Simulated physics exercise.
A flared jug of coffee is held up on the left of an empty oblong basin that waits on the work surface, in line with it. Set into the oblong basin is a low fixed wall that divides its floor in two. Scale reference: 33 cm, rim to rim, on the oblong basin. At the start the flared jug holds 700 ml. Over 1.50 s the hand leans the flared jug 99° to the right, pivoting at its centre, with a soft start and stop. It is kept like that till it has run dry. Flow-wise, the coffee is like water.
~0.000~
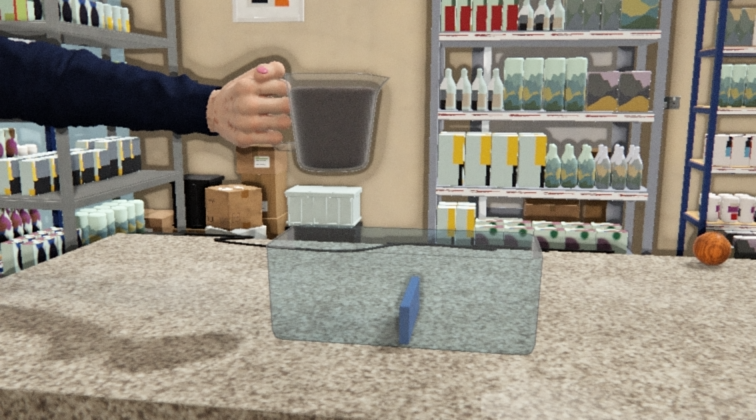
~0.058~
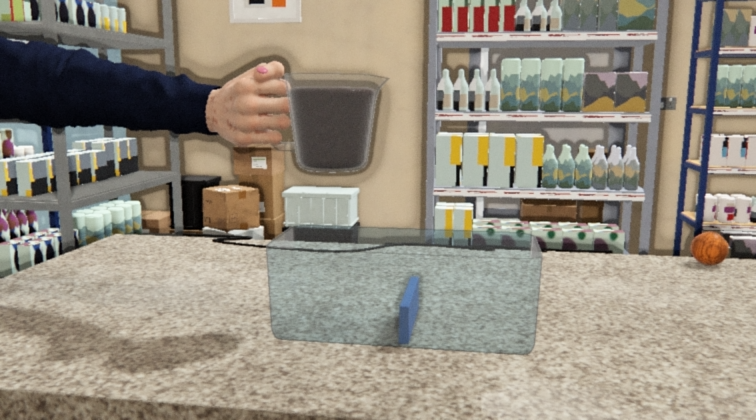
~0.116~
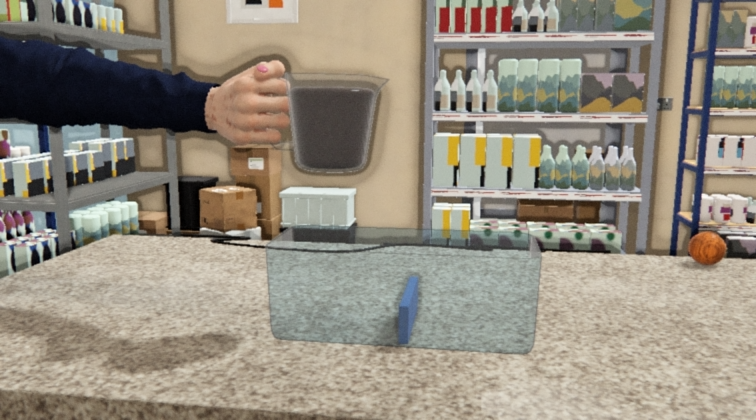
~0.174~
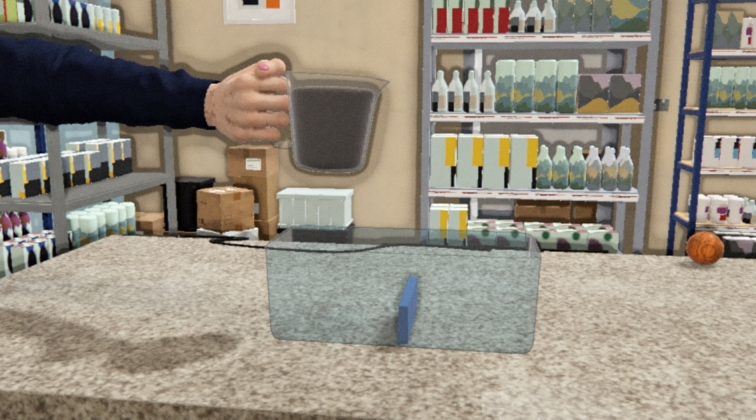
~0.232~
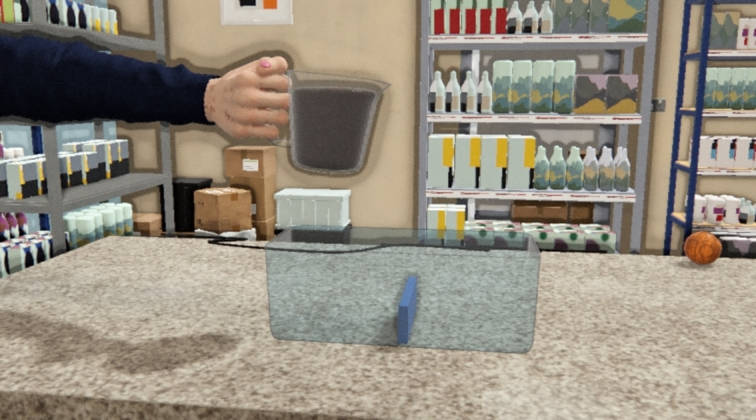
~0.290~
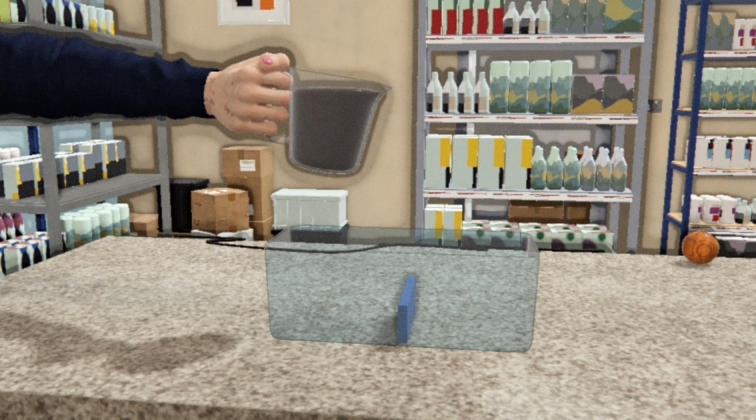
A hand holds a flared jug of dark liquid and leans it slightly to the right.
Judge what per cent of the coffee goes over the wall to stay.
95 percent, roughly.
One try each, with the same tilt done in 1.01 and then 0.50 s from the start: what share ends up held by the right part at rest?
I'd say 95 percent on the first go, 90 percent on the next.
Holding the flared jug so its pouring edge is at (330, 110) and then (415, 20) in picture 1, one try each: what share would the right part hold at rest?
5 in a hundred, followed by 90 in a hundred.
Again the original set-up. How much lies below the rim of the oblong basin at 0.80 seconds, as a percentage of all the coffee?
At that time the basin holds about 5 per cent of the liquid.
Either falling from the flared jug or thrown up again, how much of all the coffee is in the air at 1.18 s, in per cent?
Something like 18 per cent is in the air then.
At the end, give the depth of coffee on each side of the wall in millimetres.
I'd say close to 2 mm on the left, close to 34 mm on the right.
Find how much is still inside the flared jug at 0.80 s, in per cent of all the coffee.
Close to 80 in a hundred.
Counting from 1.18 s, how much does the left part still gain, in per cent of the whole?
Around 4 in a hundred.
Then, 0.80 s in, the tilt is 55° and 80 per cent is still to pour, 0 is left of the wall and 5 right of it.
Then, 1.18 s in, the tilt is 88° and 28 per cent is still to pour, 1 is left of the wall and 53 right of it.
Then, 1.57 s in, the tilt is 99° and 1 per cent is still to pour, 3 is left of the wall and 93 right of it.
Then, 2.00 s in, the tilt is 99° and 0 per cent is still to pour, 5 is left of the wall and 95 right of it.
Finally, 5 per cent lies left of the wall, 95 right of it and 1 outside.
